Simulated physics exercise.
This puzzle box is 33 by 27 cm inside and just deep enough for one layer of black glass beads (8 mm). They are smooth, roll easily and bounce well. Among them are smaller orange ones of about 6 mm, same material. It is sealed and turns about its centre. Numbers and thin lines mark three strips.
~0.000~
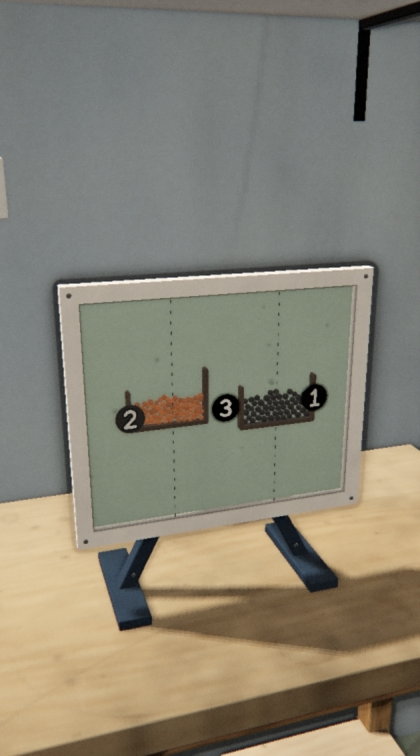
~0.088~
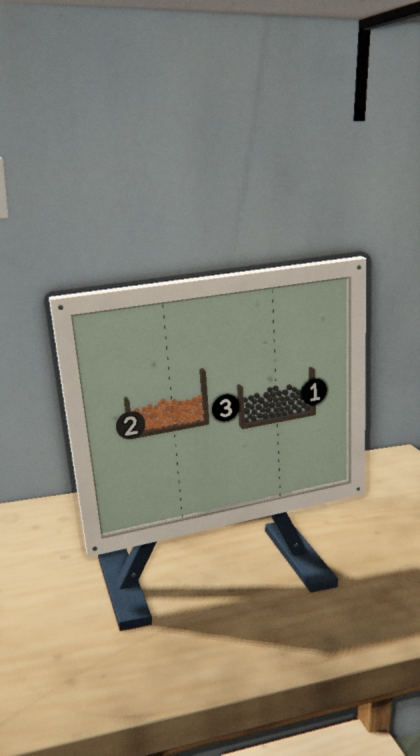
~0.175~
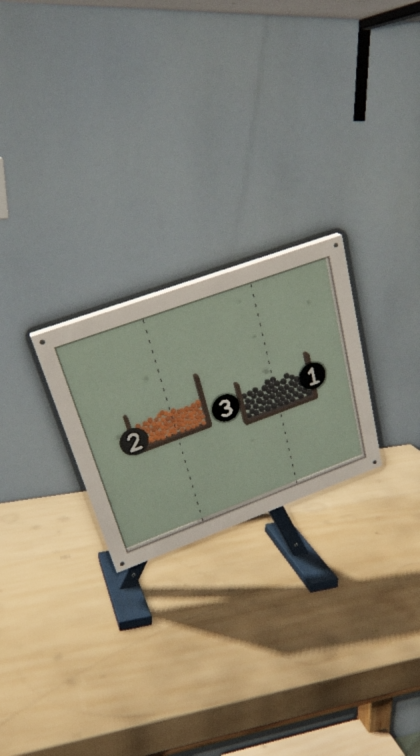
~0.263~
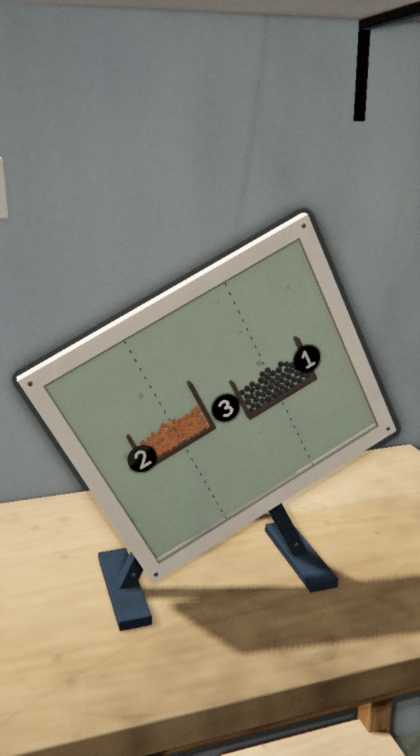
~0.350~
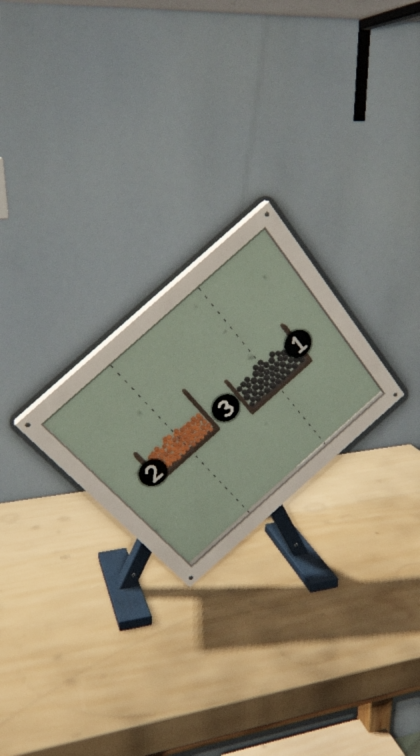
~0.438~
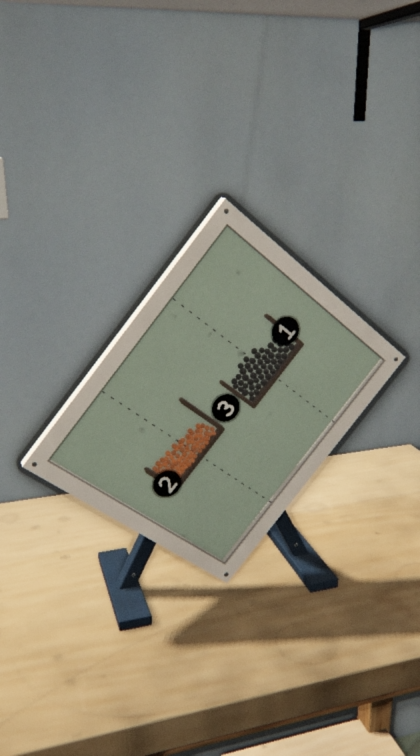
A pale-framed box with a green face stands on blue feet on a light wooden bench against a blue-grey wall, seen from the front and slightly above. Inside, small orange beads sit in a brown tray at left and black ones in another at right, with three numbered black discs. The box turns steadily anticlockwise from level to a steep slant, trays and beads turning with it, while the camera stays still.
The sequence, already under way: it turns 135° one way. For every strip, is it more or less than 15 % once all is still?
Strip 1: Less; strip 2: More; strip 3: Less than 15 %.
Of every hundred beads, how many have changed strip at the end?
Some 65 per cent.
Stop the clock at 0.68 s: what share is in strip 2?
Roughly 55 per cent.
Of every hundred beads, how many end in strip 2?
Roughly 100 per cent.
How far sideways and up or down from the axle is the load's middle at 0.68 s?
Some 1 cm left and 3 cm below.
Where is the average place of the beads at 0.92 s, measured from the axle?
Some 2 cm left and 10 cm below.
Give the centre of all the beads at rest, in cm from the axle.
Some 2 cm right and 16 cm below.
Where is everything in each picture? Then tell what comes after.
Level; about 140 beads; beads centred (212, 409); top one (164, 397); no. 1 (314, 398), no. 2 (130, 419), no. 3 (226, 408), in the first picture.
Turned 4° anticlockwise; beads centred (212, 410); top one (163, 401), in the second picture.
Turned 14° anticlockwise; beads centred (213, 412); top one (287, 376); wall ends (236, 385) to (306, 354), (126, 418) to (196, 376), in the third picture.
Turned 26° anticlockwise; beads centred (214, 414); top one (297, 360), in the fourth picture.
Turned 38° anticlockwise; beads centred (215, 416); top one (288, 347), in the fifth picture.
Turned 50° anticlockwise; beads centred (214, 420); top one (283, 338); no. 1 (286, 331), no. 2 (167, 484), no. 3 (226, 408), in the sixth picture.
After 0.68 s, it stands 83° anticlockwise; the beads' middle is 1 cm left of and 3 cm below the centre; no. 1, 10 %, no. 2, 55 %, no. 3, 35 %.
After 0.92 s, it stands 116° anticlockwise; the beads' middle is 2 cm left of and 10 cm below the centre; no. 2, 70 %, no. 3, 30 %.
After 1.13 s, it stands 135° anticlockwise; the beads' middle is 2 cm right of and 16 cm below the centre; no. 2, 90 %, no. 3, 10 %.
At rest by 1.8 s, it stands 135° anticlockwise; no. 1, 0 %, no. 2, 100 %, no. 3, 0 %.
